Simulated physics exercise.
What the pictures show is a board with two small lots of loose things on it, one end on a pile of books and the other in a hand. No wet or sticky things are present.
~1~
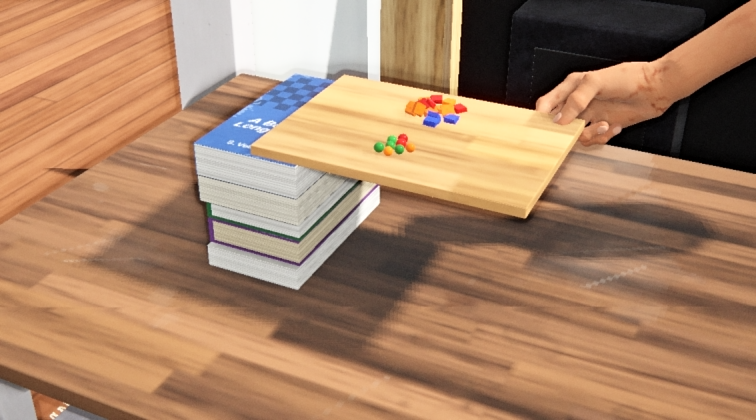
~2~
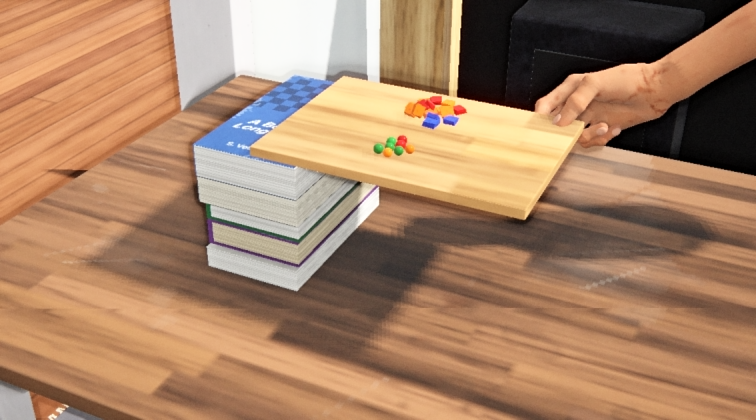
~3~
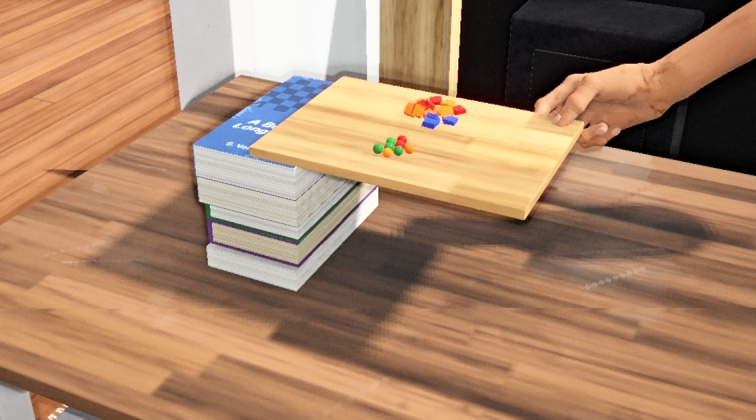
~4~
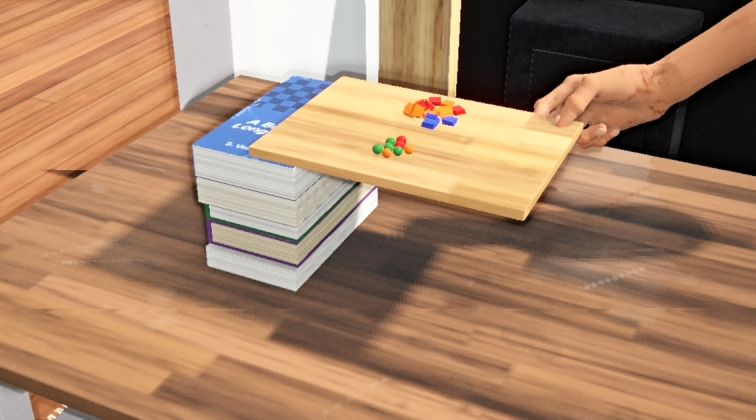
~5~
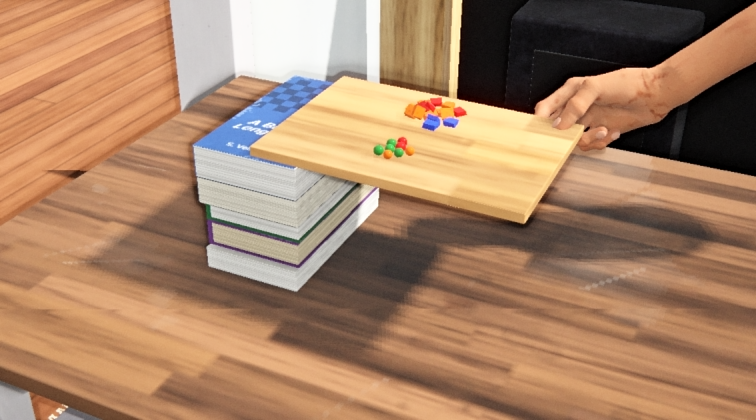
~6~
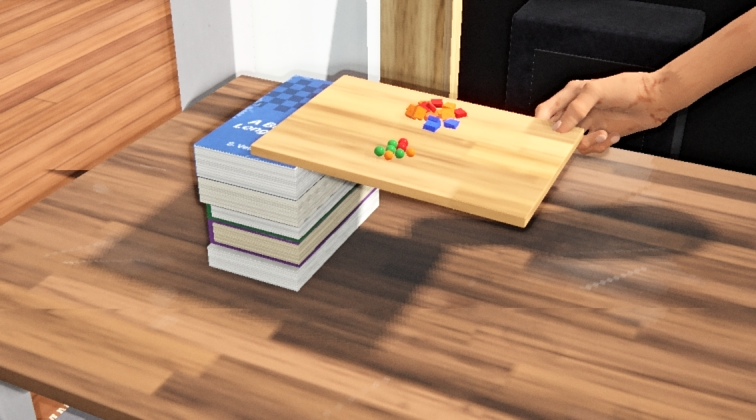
On a wooden tabletop, a light board rests with its left end on a tall stack of books while a hand holds its right end, with two small groups of colourful pieces on top. The board stays nearly level, then the hand lowers its end very slightly, and the pieces stay in place.
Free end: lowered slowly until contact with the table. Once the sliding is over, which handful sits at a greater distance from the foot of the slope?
The front handful.
Then, 0.72 s on from there, board sloping at 22°; near handful mostly less than half a board's length out; far handful the whole lot still on the board.
Then, 1.36 s on from there, board sloping at 39°; near handful mostly one to two board lengths out; far handful mostly at the foot of the board.
Then, 1.90 s on from there, board resting at 40°; near handful mostly more than two board lengths out, near a quarter gone off the table; far handful mostly at the foot of the board.
In the end, board resting at 40°; near handful mostly more than two board lengths out, near two thirds gone off the table; far handful mostly at the foot of the board; the near handful has gone farther.
